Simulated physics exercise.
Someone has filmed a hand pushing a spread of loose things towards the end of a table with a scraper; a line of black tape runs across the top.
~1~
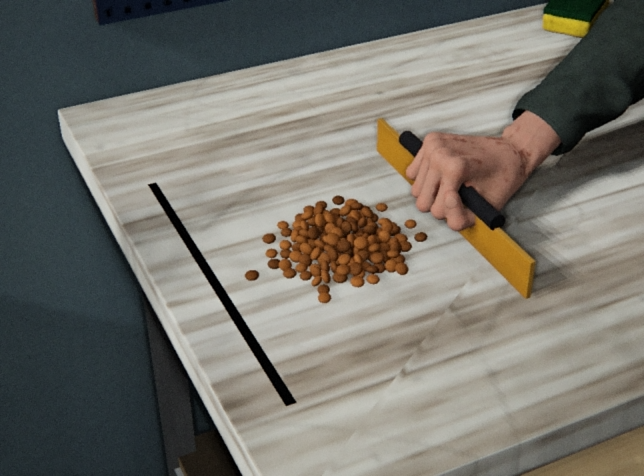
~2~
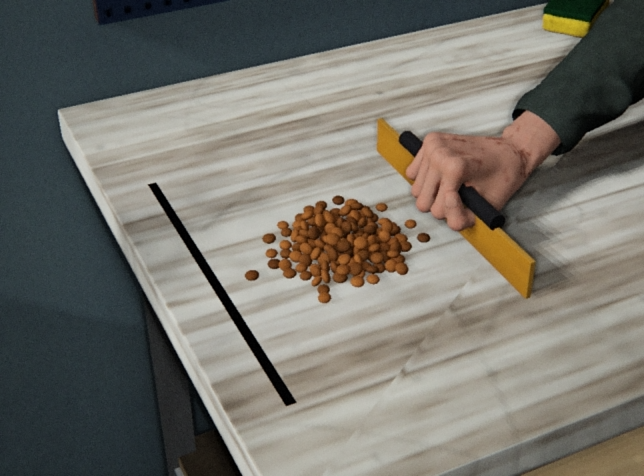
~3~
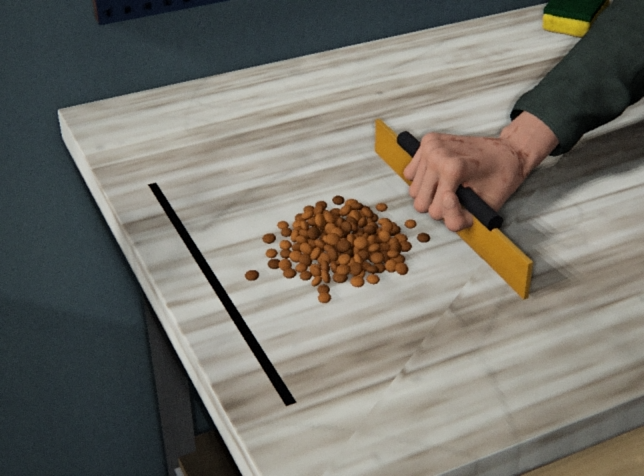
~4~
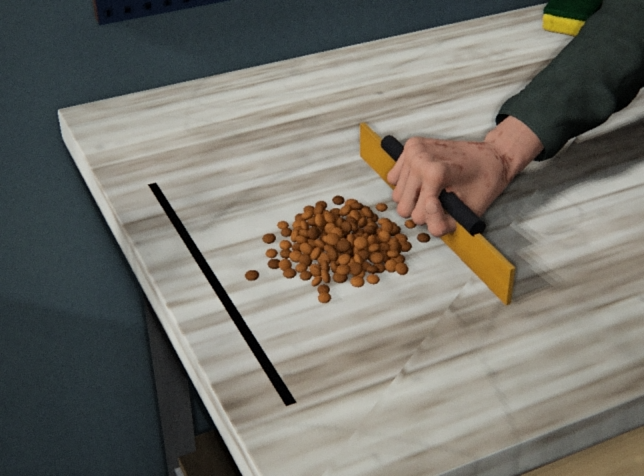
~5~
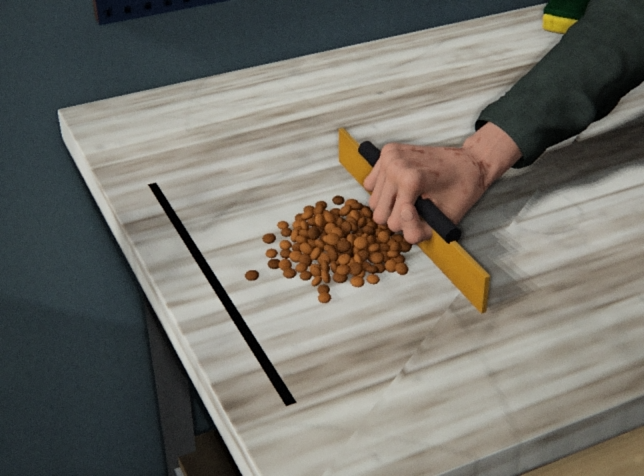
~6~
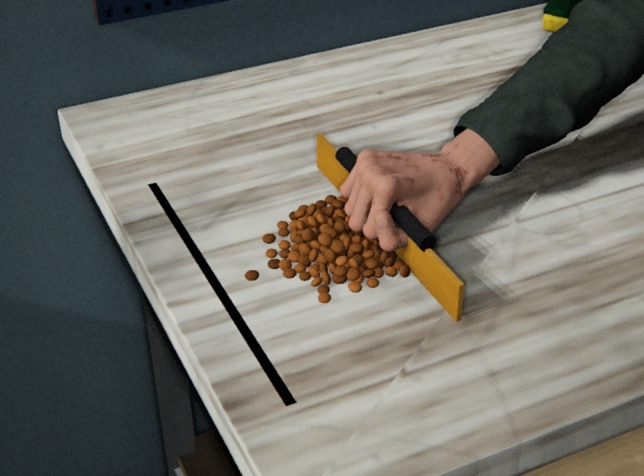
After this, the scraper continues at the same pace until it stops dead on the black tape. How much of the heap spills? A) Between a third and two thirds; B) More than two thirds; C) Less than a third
Answer: A.
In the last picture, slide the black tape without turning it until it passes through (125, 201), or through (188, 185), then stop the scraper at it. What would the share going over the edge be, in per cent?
Note: Case one 100 in a hundred; case two 10 in a hundred.
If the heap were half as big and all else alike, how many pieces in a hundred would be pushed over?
I'd put it at around 30 per cent.
Soon, scraper still moving, near (295, 226); heap all on the table, its front near (200, 283).
A while on, scraper stopped at the black tape; heap about a third over the edge.
Towards the end, scraper stopped at the black tape; heap about half over the edge.
Finally, scraper stopped at the black tape; heap about half over the edge.
